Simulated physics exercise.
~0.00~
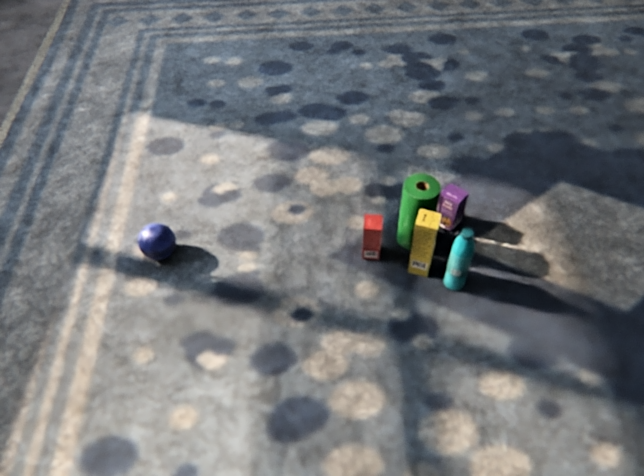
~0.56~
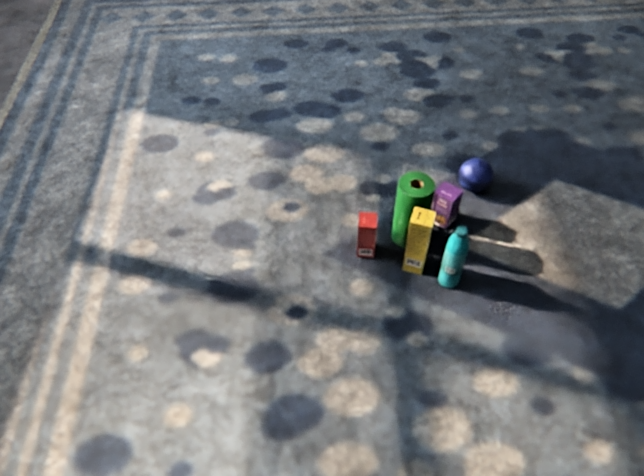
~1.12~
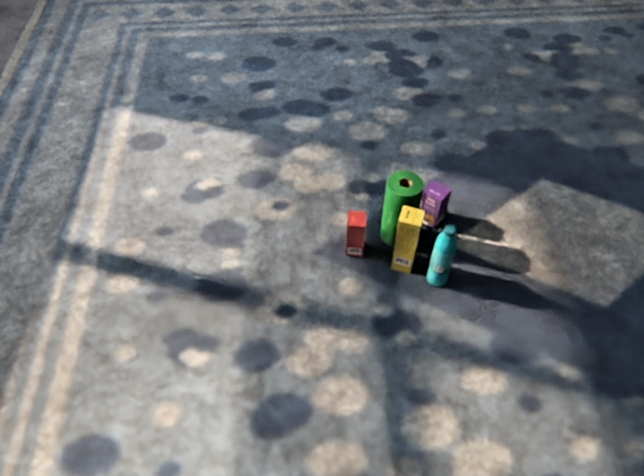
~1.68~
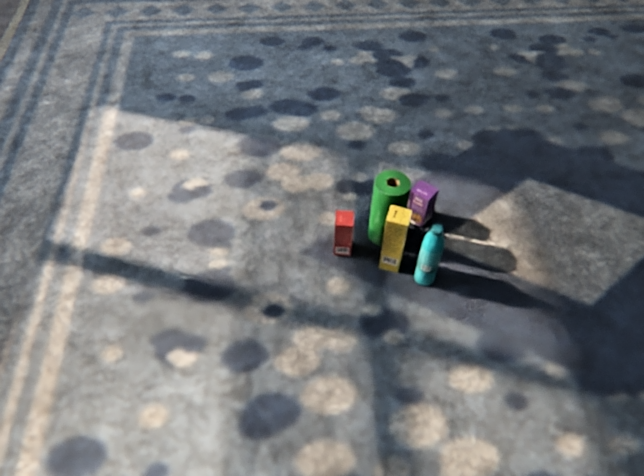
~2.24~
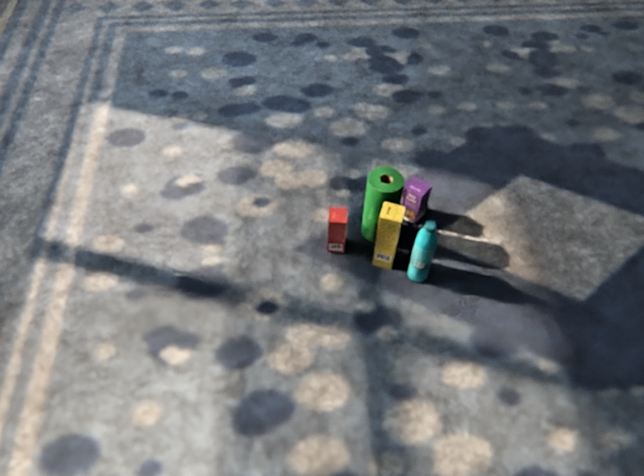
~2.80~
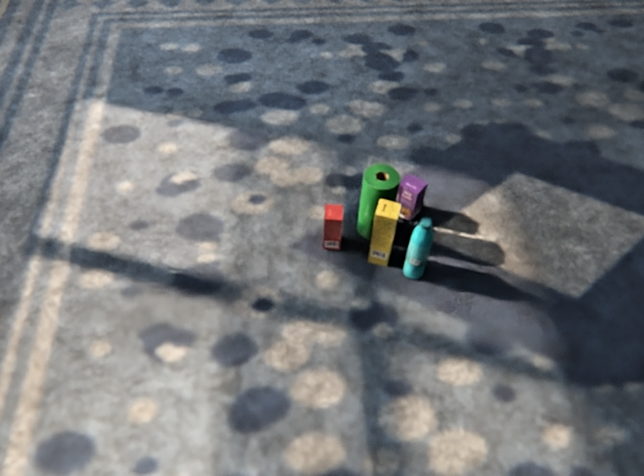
On a patterned rug crossed by shadows, a blue ball rolled right, passing behind a cluster of a green roll, red, yellow and purple cartons, and a turquoise bottle, then went out of sight, leaving the upright group standing undisturbed.
